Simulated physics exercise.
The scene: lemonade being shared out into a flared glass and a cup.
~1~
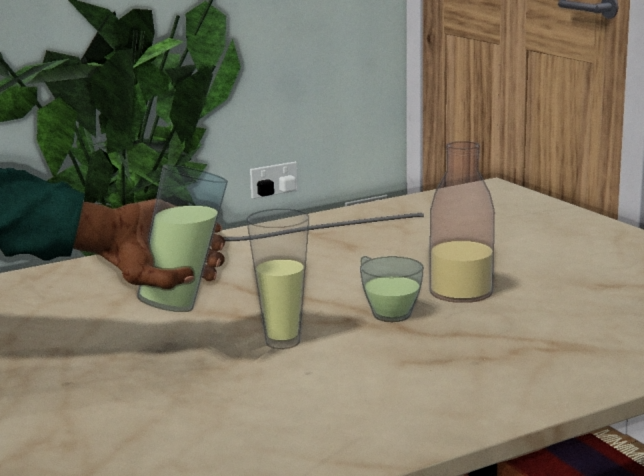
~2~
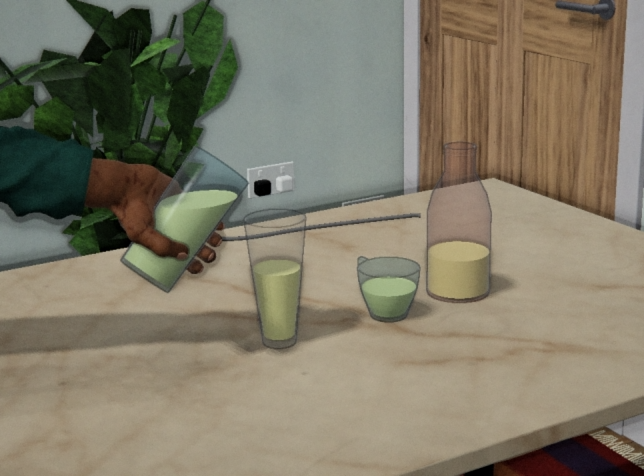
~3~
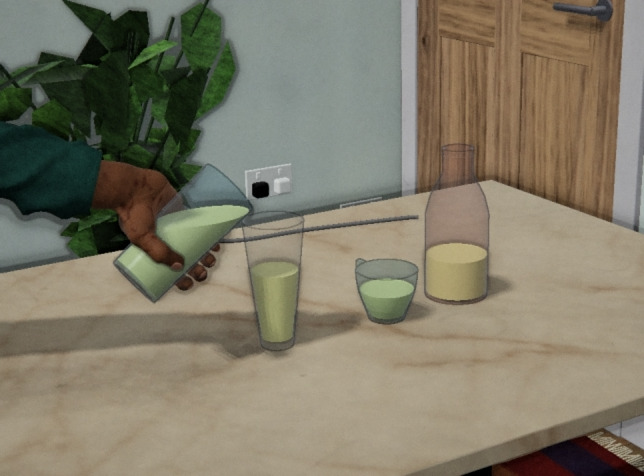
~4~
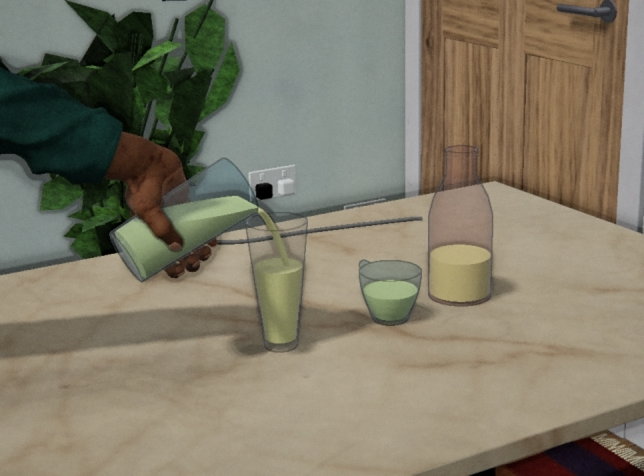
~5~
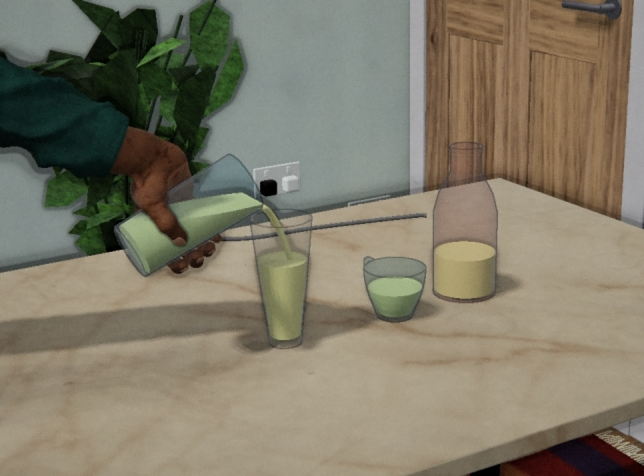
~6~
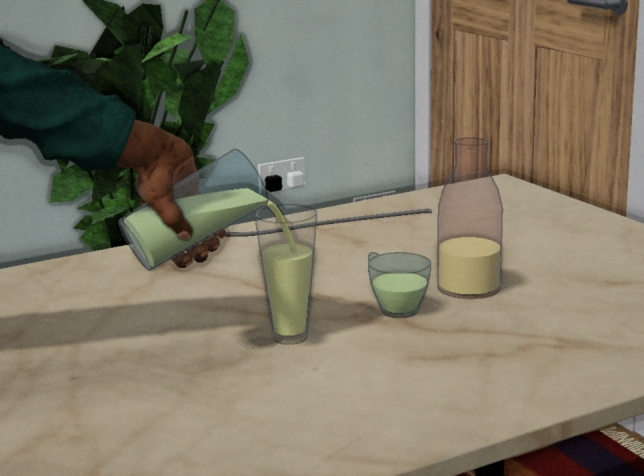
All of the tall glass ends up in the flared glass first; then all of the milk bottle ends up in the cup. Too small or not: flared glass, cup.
Flared glass: Yes, too small; cup: Yes, too small.
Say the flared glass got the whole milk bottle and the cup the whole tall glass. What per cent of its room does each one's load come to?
First 120 %, second 200 %.
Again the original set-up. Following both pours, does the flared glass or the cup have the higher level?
It stands higher in the flared glass.
A moment on, the flared glass is nearly full.
Further on, the flared glass is full to the brim and overflowed.
When it is over, the flared glass is full to the brim and overflowed; the cup is full to the brim and overflowed.
